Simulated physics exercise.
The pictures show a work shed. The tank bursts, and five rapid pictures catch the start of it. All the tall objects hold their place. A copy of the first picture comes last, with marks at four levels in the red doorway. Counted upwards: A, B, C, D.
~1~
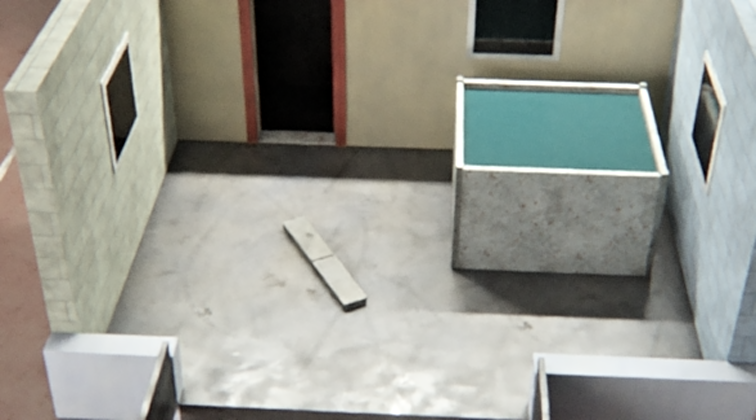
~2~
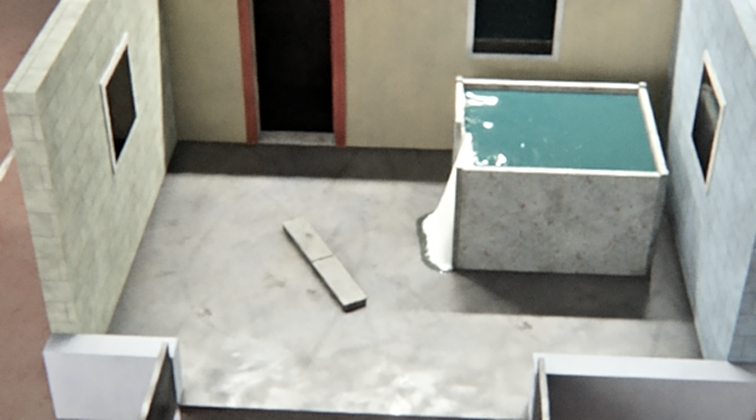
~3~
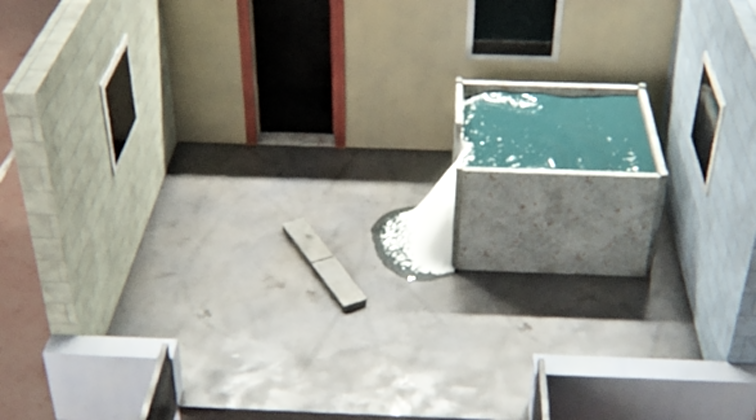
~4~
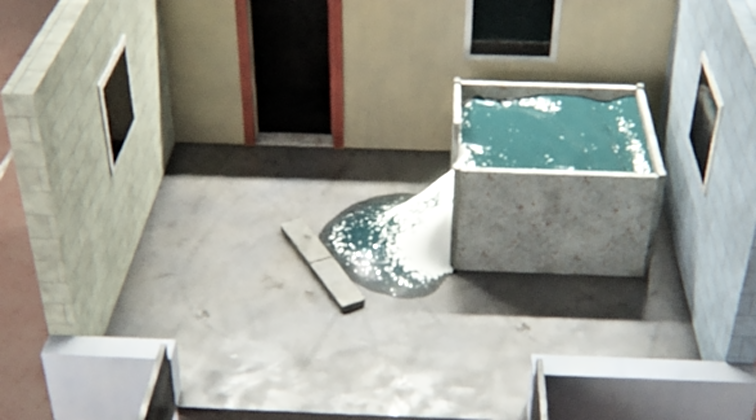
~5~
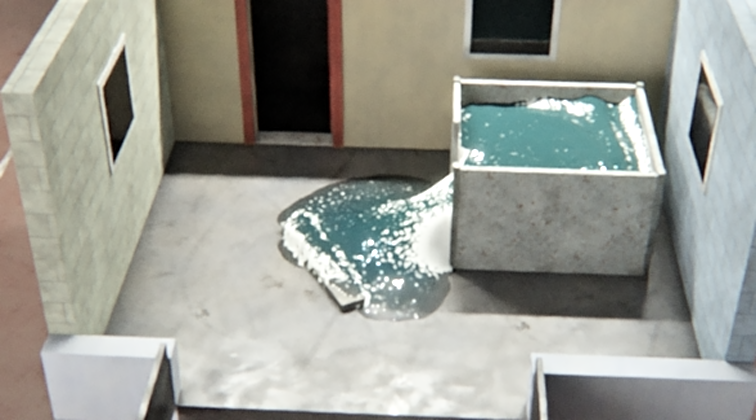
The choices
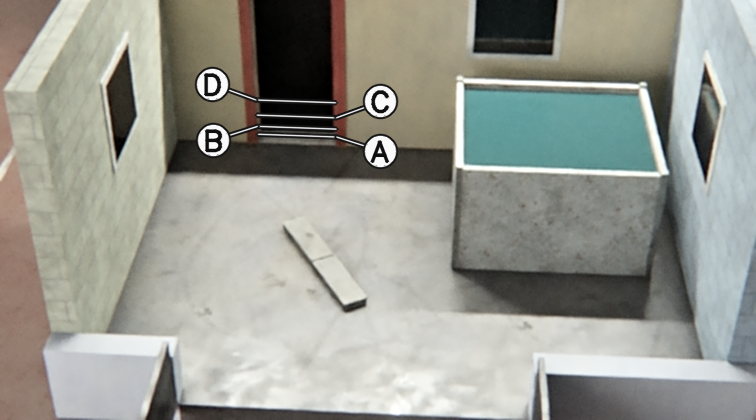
Water pours from the left side of a raised concrete tank in a walled yard, its surface rippling, and spreads leftward across the grey floor in a widening foamy pool that reaches and washes over a low slab.
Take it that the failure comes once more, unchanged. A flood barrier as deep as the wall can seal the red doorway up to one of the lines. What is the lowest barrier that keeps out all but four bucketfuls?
B will do.
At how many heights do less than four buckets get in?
Three of the four.
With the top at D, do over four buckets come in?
No.
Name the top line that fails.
A it is.
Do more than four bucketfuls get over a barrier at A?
Yes.
In white, A at (297, 135); B at (296, 127); C at (296, 116); D at (295, 101); from the bottom up A, B, C, D.
For line A, about 8 bucketfuls get in.
For line B, a splash gets over, under a bucket.
For line C, nothing gets over.
For line D, nothing gets over.
